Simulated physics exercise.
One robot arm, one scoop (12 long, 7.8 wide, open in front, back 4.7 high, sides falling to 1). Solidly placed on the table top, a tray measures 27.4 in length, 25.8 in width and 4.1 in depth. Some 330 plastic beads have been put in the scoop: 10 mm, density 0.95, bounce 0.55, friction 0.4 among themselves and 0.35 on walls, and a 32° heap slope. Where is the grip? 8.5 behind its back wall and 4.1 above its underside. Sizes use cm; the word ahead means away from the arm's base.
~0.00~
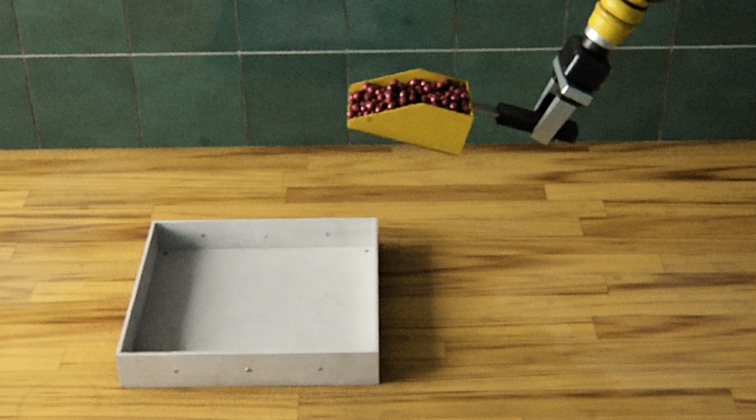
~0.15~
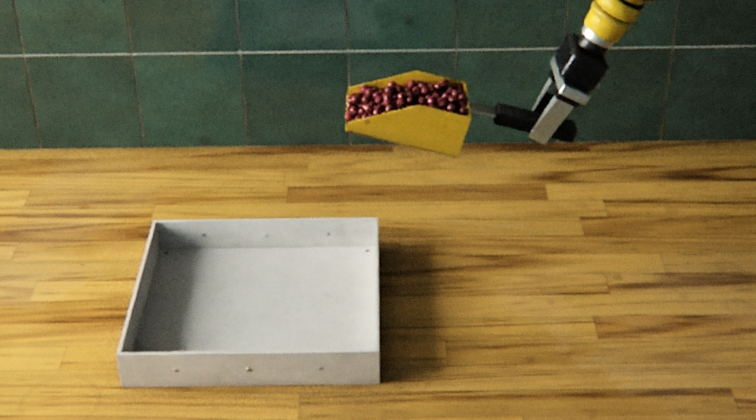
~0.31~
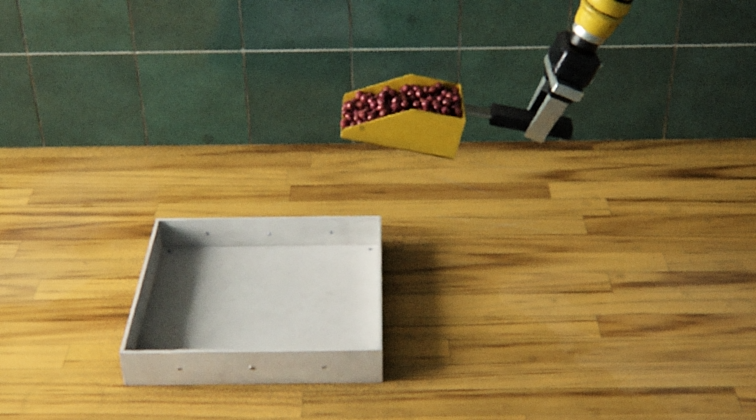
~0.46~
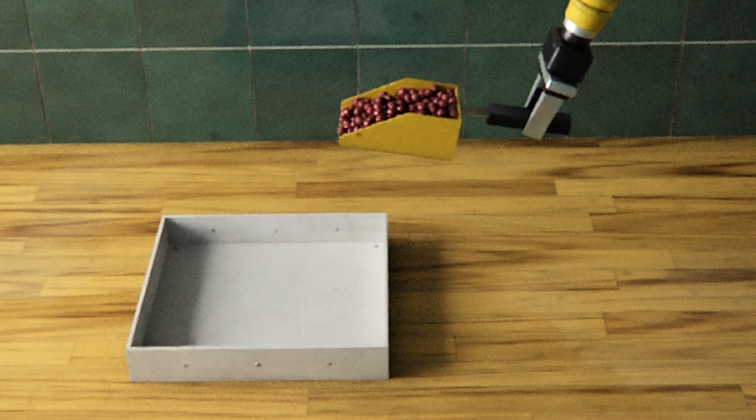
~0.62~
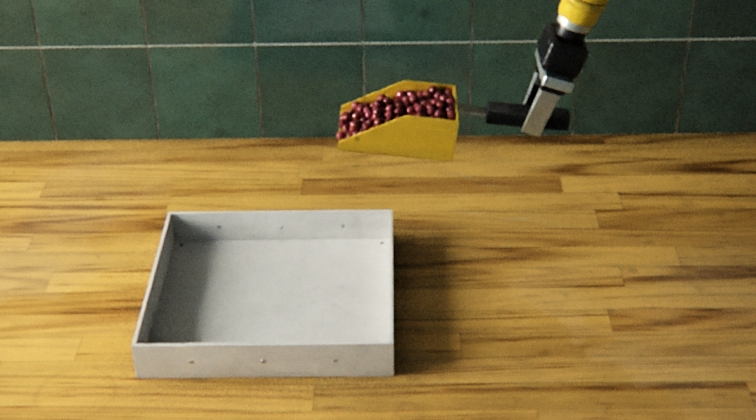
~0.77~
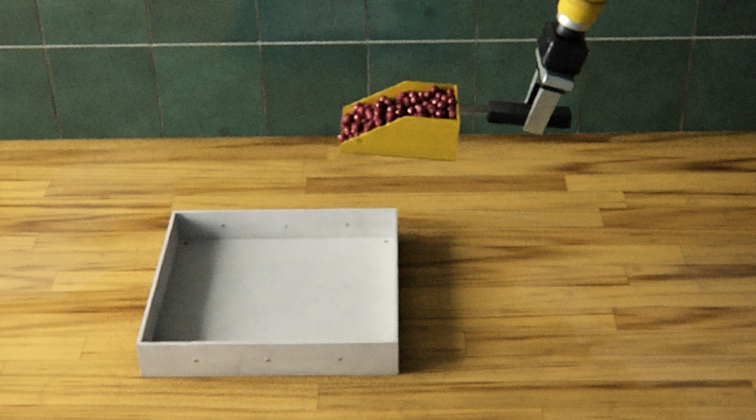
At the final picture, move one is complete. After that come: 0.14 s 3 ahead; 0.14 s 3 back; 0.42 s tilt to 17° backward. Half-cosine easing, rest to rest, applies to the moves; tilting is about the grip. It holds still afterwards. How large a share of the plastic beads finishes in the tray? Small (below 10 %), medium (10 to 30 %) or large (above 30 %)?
Medium.
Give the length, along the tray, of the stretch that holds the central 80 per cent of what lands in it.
Around 16 cm long.
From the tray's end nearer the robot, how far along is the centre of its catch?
It comes to around 12 cm.
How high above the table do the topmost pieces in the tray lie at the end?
The heap reaches close to 1.5 cm above the table.
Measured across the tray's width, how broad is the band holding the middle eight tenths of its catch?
Some 18 cm wide.
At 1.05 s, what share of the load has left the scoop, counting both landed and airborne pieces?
I'd say some 10 percent.
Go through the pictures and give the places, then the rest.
In the first picture, scoop floor at (414, 123), tilted 17° backward; upper third of the load around (414, 99), from x 350 to 465, top at y 85; 332 on the scoop.
In the second picture, scoop floor at (412, 125), tilted 16° backward; upper third of the load around (415, 101), from x 350 to 465, top at y 85.
In the third picture, scoop floor at (408, 129), tilted 13° backward; upper third of the load around (416, 105), from x 345 to 460, top at y 85.
In the fourth picture, scoop floor at (406, 133), tilted 10° backward; upper third of the load around (418, 109), from x 340 to 455, top at y 90.
In the fifth picture, scoop floor at (406, 135), tilted 7° backward; upper third of the load around (420, 111), from x 340 to 450, top at y 90.
In the sixth picture, scoop floor at (408, 136), tilted 6° backward; upper third of the load around (422, 111), from x 345 to 455, top at y 90; 332 on the scoop.
By 1.05 s, tilted 6° backward, highest piece 26 above the table; 296 on the scoop, 36 in flight or on a rim.
By 1.33 s, tilted 14° backward, highest piece 28 above the table; 286 on the scoop, 43 in the tray, 3 in flight or on a rim.
By 1.67 s, tilted 17° backward, highest piece 29 above the table; 286 on the scoop, 46 in the tray.
By 2.72 s, tilted 17° backward, highest piece 29 above the table; 286 on the scoop, 46 in the tray.
Final count, 286 on the scoop, 46 in the tray. That is 14 % in the tray.
